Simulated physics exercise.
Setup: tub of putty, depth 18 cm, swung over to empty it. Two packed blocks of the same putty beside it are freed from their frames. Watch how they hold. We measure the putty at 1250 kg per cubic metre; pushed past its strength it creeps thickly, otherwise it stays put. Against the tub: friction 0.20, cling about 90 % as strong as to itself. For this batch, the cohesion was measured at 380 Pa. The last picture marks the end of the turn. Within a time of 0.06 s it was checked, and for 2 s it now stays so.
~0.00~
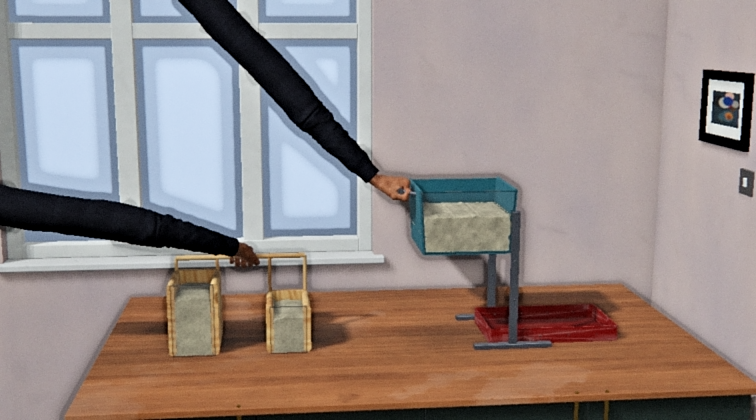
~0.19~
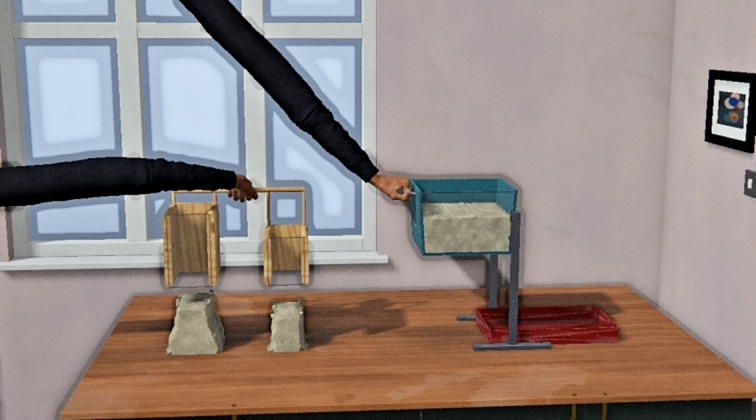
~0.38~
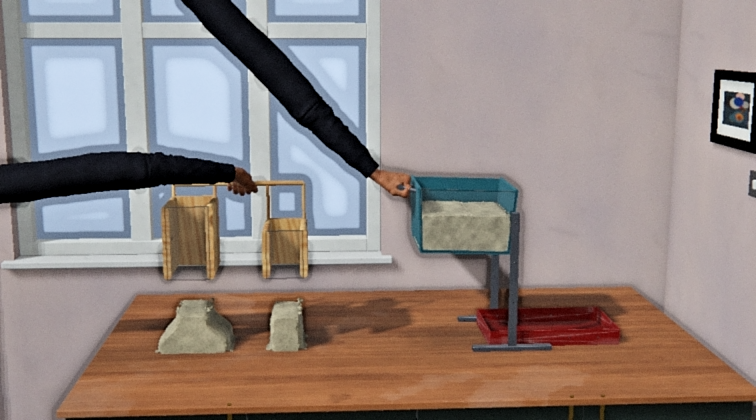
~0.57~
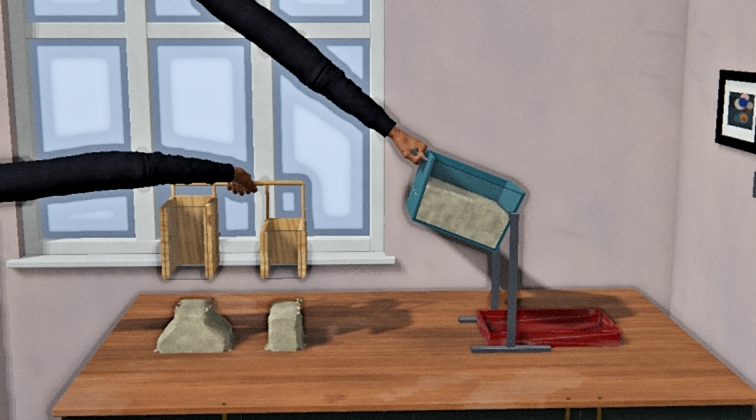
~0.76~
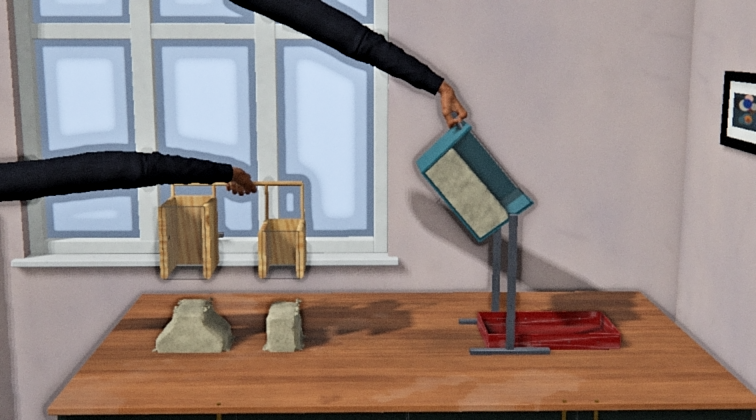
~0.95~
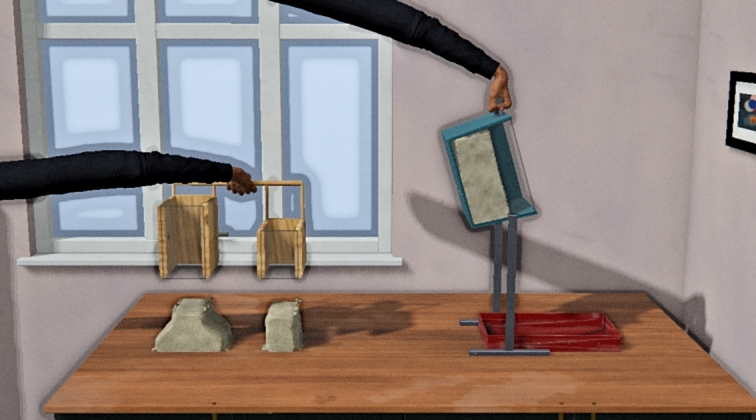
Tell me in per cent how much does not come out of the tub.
Something like 79 per cent stays in.
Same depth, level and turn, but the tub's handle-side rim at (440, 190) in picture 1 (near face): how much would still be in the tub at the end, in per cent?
I'd say around 100 percent would remain in the tub at the end.
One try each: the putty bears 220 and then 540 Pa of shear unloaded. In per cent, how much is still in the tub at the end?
In order: Around 60 % and around 100 %.
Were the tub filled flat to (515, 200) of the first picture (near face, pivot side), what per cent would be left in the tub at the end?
That gives some 55 %.
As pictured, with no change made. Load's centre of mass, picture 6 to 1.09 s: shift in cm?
It has moved close to 4 cm.
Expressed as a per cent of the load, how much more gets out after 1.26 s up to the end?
It works out to some 12 per cent of the load.
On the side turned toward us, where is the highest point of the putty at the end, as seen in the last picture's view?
The highest point sits at around (502, 178).
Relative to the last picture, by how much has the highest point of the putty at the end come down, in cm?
13 cm.
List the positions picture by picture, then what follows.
In the first frame, handle-side rim at (422, 192), tilt 0 degrees; highest point of the putty at (477, 216); test blocks 18 cm, 12 cm high (left to right).
In the second frame, handle-side rim at (422, 192), tilt 0 degrees; highest point of the putty at (477, 217); test blocks 15 cm, 11 cm high (left to right).
In the third frame, handle-side rim at (422, 189), tilt 2 degrees; highest point of the putty at (428, 215); test blocks 12 cm, 11 cm high (left to right).
In the fourth frame, handle-side rim at (435, 159), tilt 22 degrees; highest point of the putty at (428, 187); test blocks 12 cm, 11 cm high (left to right).
In the fifth frame, handle-side rim at (472, 129), tilt 50 degrees; highest point of the putty at (451, 151); test blocks 12 cm, 11 cm high (left to right).
In the sixth frame, handle-side rim at (512, 120), tilt 74 degrees; highest point of the putty at (486, 133); test blocks 12 cm, 11 cm high (left to right).
By 1.09 s, the tub is at 74 degrees and holds 100 %.
By 1.26 s, the tub is at 74 degrees and holds 91 %.
By 1.43 s, the tub is at 74 degrees and holds 81 %.
By 1.60 s, the tub is at 74 degrees and holds 79 %.
By 2.95 s, at the end, the tub is at 74 degrees and holds 79 %.
